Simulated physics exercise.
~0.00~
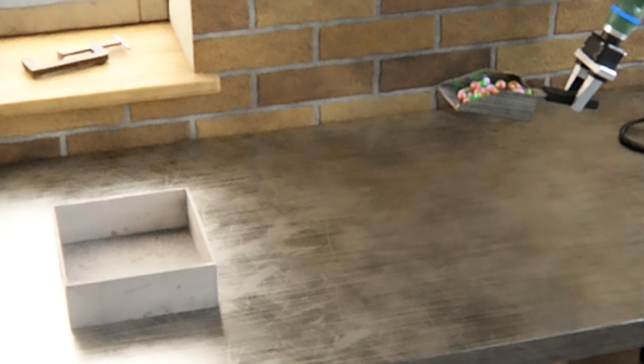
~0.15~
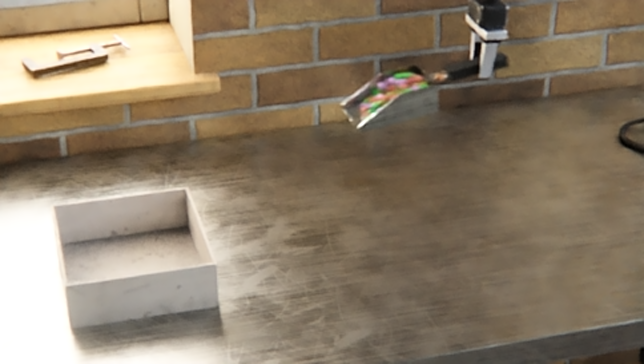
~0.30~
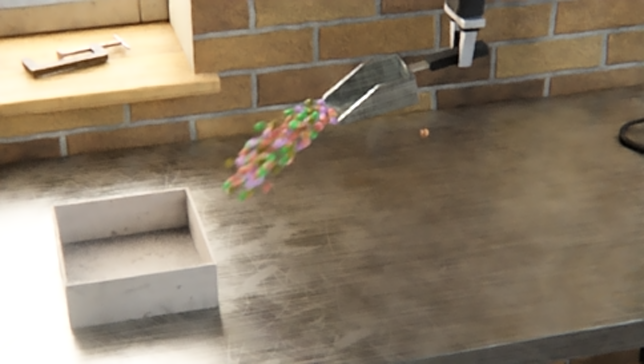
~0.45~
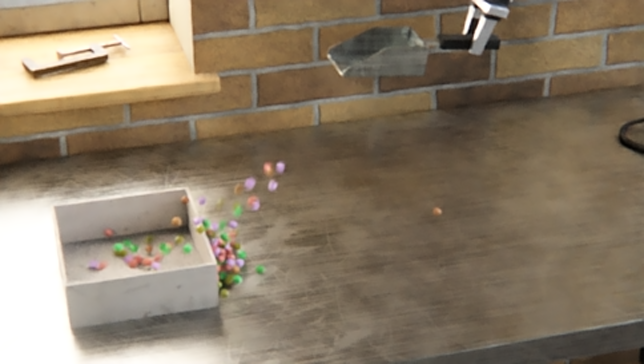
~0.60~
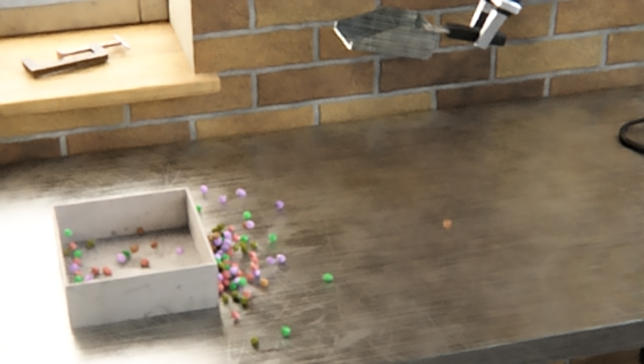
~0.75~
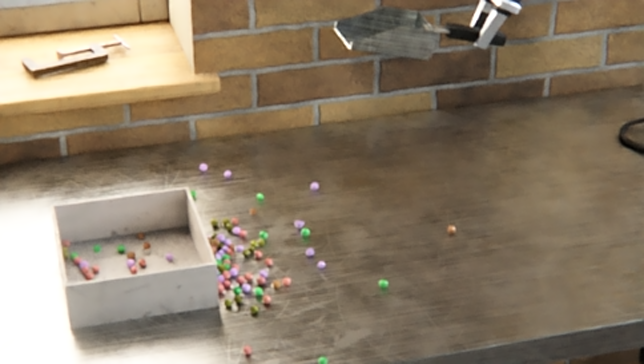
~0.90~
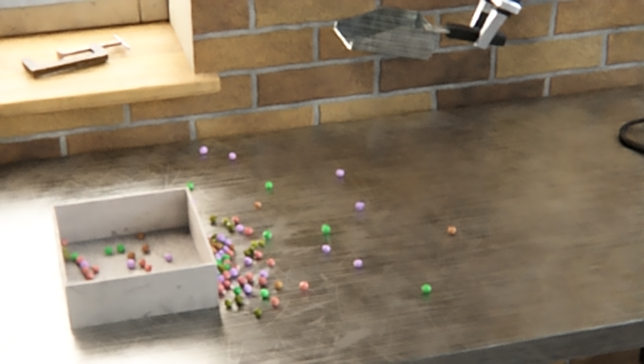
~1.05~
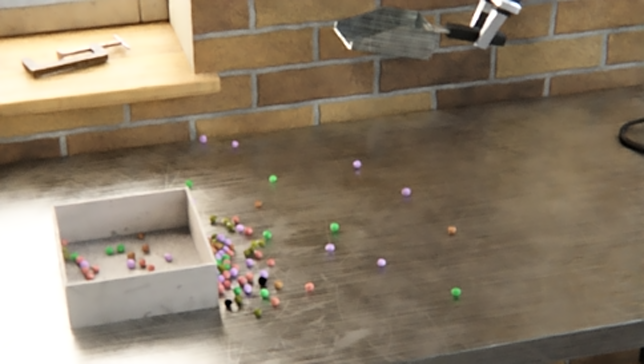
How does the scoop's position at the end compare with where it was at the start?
The scoop ends up further to the left and higher than where it began, held up in front of the brick wall.
